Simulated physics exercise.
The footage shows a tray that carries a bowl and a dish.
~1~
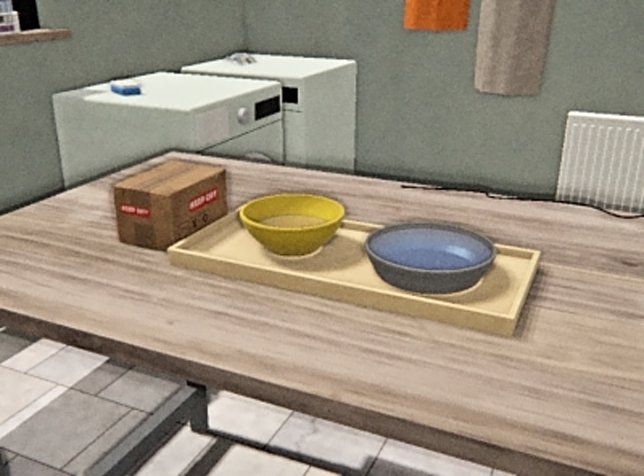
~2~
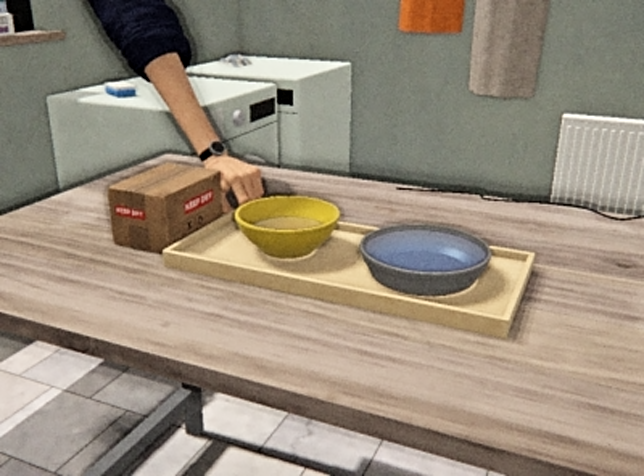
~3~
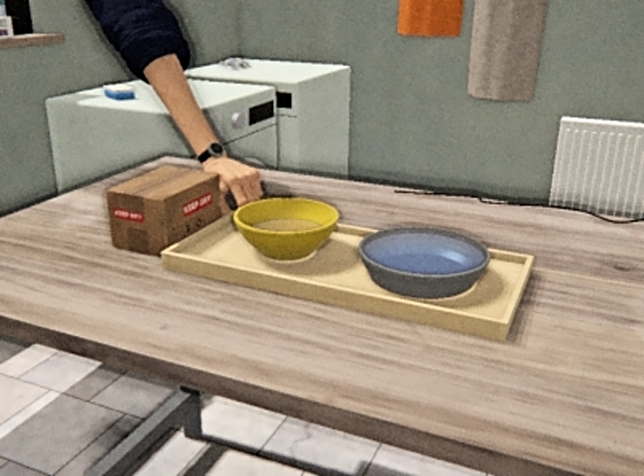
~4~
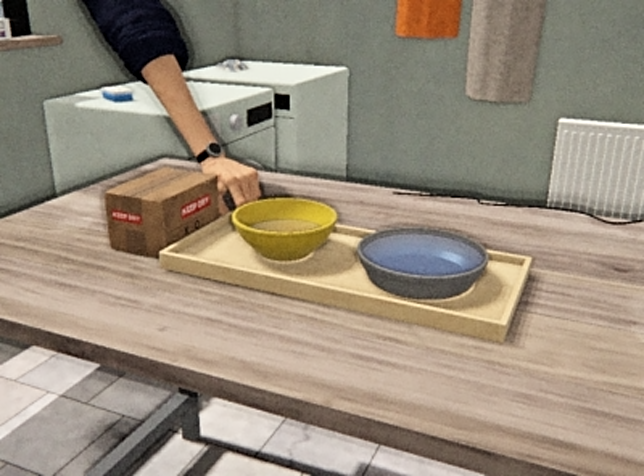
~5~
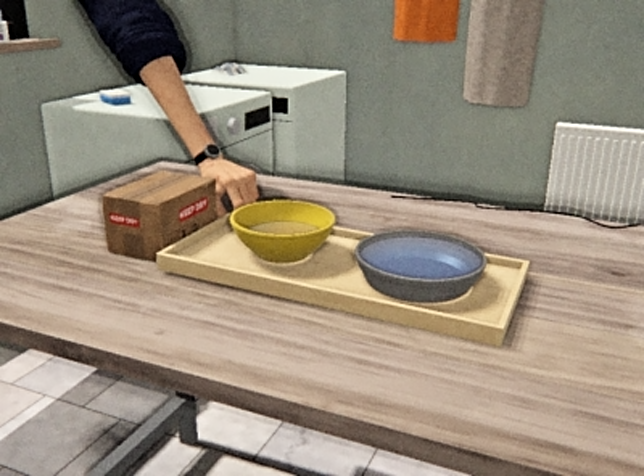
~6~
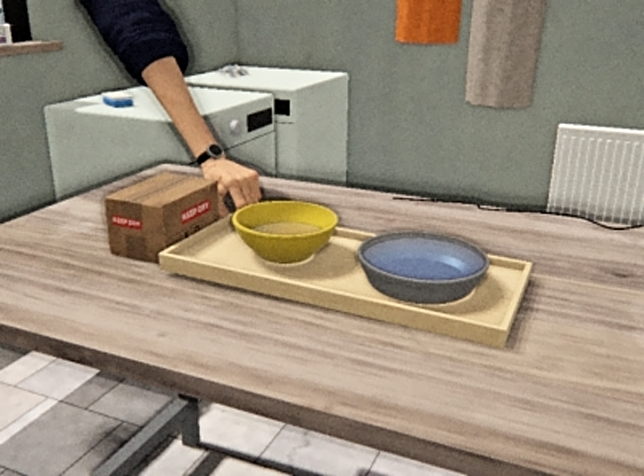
In a room with white appliances, a hand reached in and took the left end of a wooden tray holding a yellow bowl and a blue-grey dish, then raised that end very slightly.
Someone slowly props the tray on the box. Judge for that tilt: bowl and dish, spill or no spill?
One by one: Bowl: It will stay clean outside; dish: It will get wet outside.
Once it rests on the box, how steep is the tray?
12°, give or take.
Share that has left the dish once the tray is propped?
My figure: 42 in a hundred.
Soon after, the tray slopes by about 7°; bowl, nothing has left it; dish, nothing has left it.
Later, the tray slopes by about 14°; bowl, nothing has left it; dish, some has gone over its rim.
In the end, the tray slopes by about 12°, resting on the box; bowl, nothing has left it; dish, some has gone over its rim.
